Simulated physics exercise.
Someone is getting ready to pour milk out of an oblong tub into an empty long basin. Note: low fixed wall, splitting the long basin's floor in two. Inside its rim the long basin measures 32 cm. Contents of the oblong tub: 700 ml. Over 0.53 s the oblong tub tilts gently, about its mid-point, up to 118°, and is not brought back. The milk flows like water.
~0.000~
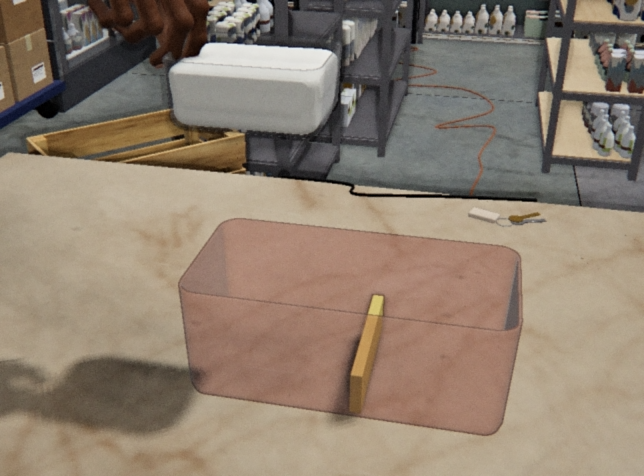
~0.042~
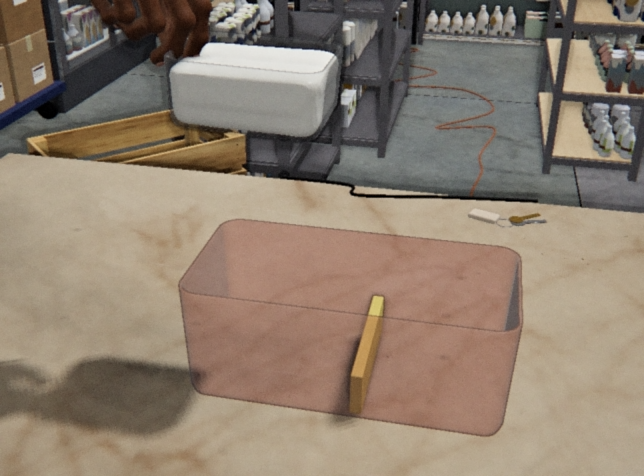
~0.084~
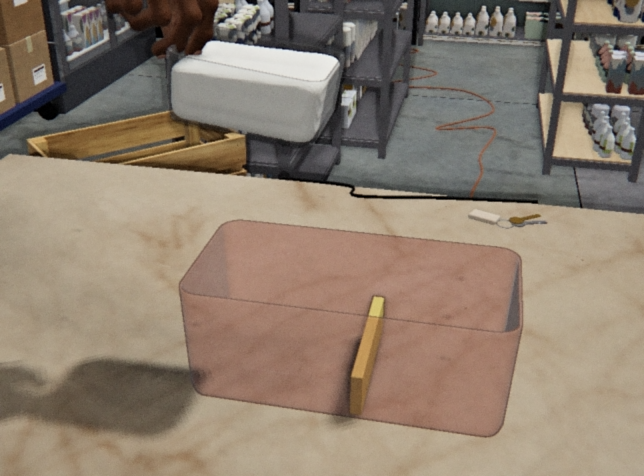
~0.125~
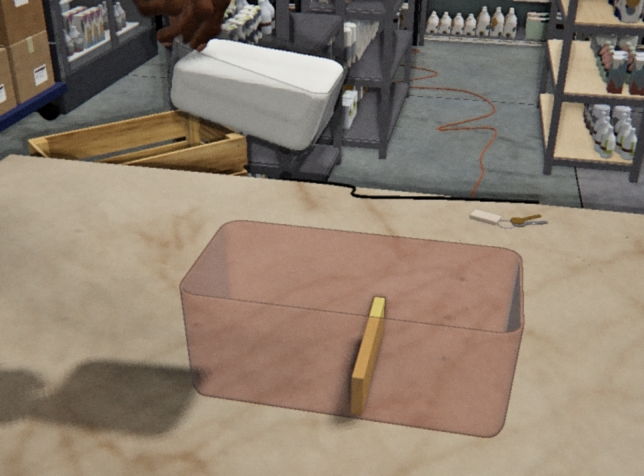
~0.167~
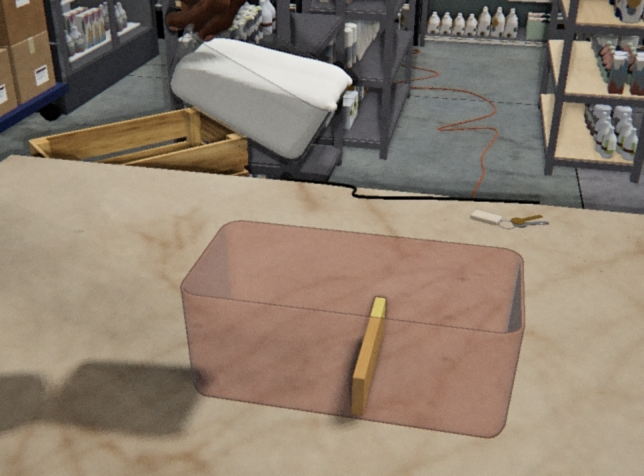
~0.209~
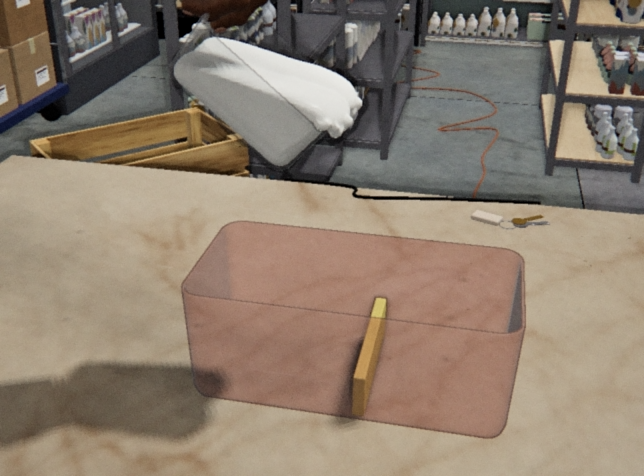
A hand moves behind an oblong tub that tilts right until milk slips over its rim.
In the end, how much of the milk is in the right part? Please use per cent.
Roughly 59 percent is in the right part.
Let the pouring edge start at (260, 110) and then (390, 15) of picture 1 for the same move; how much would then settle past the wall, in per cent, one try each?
Roughly 10 per cent the first time and 70 per cent the second.
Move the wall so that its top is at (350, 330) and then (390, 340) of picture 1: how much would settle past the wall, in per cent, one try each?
The first gives near 75 per cent and the second near 40 per cent.
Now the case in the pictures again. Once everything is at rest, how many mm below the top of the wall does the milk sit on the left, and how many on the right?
I'd say some 38 mm on the left and some 28 mm on the right.
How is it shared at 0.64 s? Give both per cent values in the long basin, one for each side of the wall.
24 on the left and 66 on the right, roughly.
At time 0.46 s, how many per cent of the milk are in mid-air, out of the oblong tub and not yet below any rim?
Close to 50 in a hundred.
After 0.46 s the tilt is 112° and 7 per cent is still to pour, 2 is left of the wall and 41 right of it.
After 0.64 s the tilt is 118° and 0 per cent is still to pour, 24 is left of the wall and 65 right of it.
After 0.82 s the tilt is 118° and 0 per cent is still to pour, 33 is left of the wall and 60 right of it.
After 1.03 s the tilt is 118° and 0 per cent is still to pour, 35 is left of the wall and 59 right of it.
In the end 35 per cent lies left of the wall, 59 right of it and 6 outside.
